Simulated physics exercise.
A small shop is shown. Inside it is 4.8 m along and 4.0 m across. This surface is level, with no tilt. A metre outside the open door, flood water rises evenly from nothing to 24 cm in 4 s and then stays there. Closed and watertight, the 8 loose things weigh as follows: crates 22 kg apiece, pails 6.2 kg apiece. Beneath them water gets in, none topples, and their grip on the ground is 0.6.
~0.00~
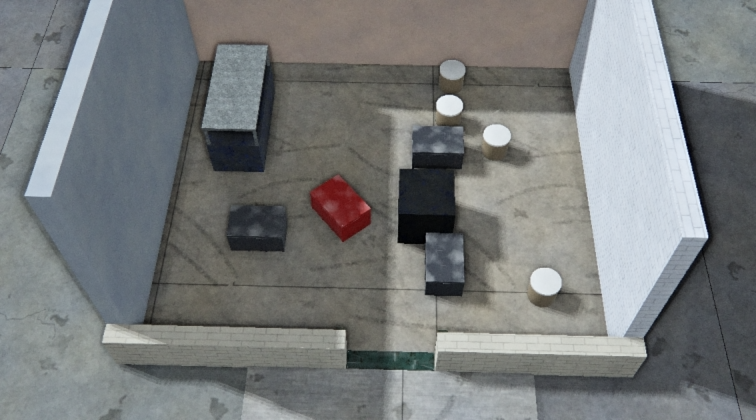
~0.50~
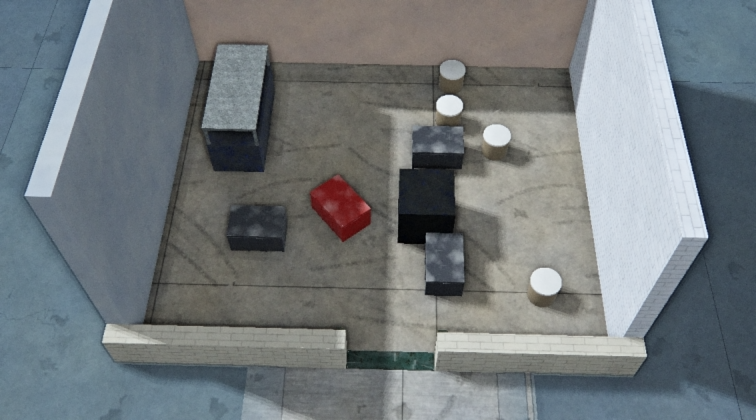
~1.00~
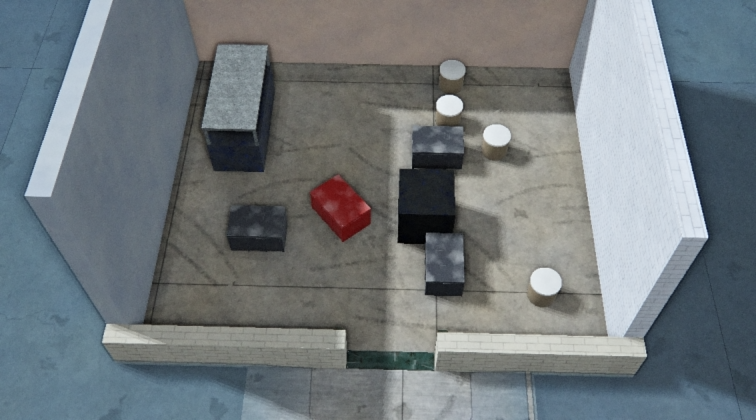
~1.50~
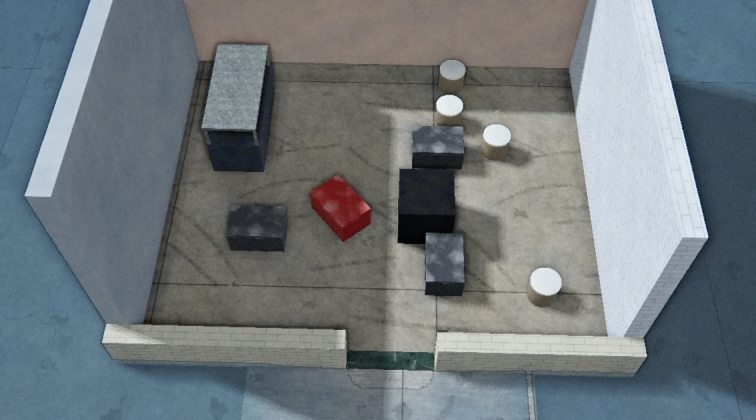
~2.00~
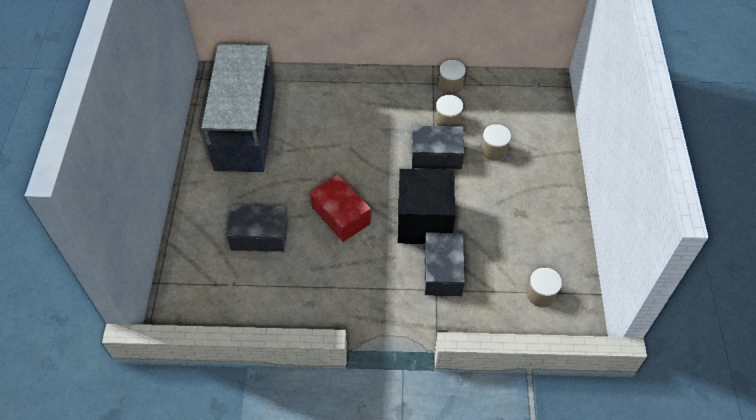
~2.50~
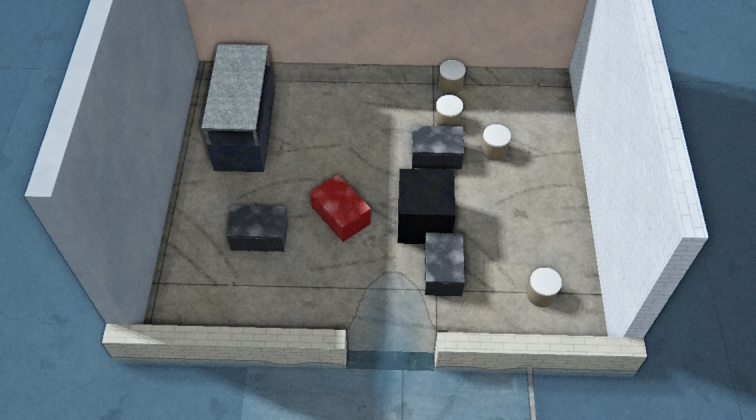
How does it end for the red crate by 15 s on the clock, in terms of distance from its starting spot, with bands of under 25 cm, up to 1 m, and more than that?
Looks like it will be displaced a long way.
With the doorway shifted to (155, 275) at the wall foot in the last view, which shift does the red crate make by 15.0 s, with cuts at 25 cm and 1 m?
Result for the red crate: Negligible displacement.
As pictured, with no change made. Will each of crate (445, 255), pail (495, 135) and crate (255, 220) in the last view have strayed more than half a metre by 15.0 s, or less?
Going one by one, I get beyond, beyond and below.
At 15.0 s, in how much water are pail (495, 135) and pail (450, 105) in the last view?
About 12 and 9 cm.
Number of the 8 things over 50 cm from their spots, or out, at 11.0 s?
By that time the total stands at 2.
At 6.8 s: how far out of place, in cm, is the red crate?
About 40 cm.
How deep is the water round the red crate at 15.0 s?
12 cm, roughly.
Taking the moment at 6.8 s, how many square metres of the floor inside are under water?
My estimate is roughly 14 m2.
After 3.5 s the red crate is near (340, 200), 0.0 m from its start, aground; 0 afloat.
After 6.8 s the red crate is near (337, 170), 0.4 m from its start, aground; 0 afloat.
After 11.0 s the red crate is near (328, 150), 0.7 m from its start, aground; 0 afloat.
After 15.0 s the red crate is near (319, 55), 2.2 m from its start, afloat; 7 afloat.
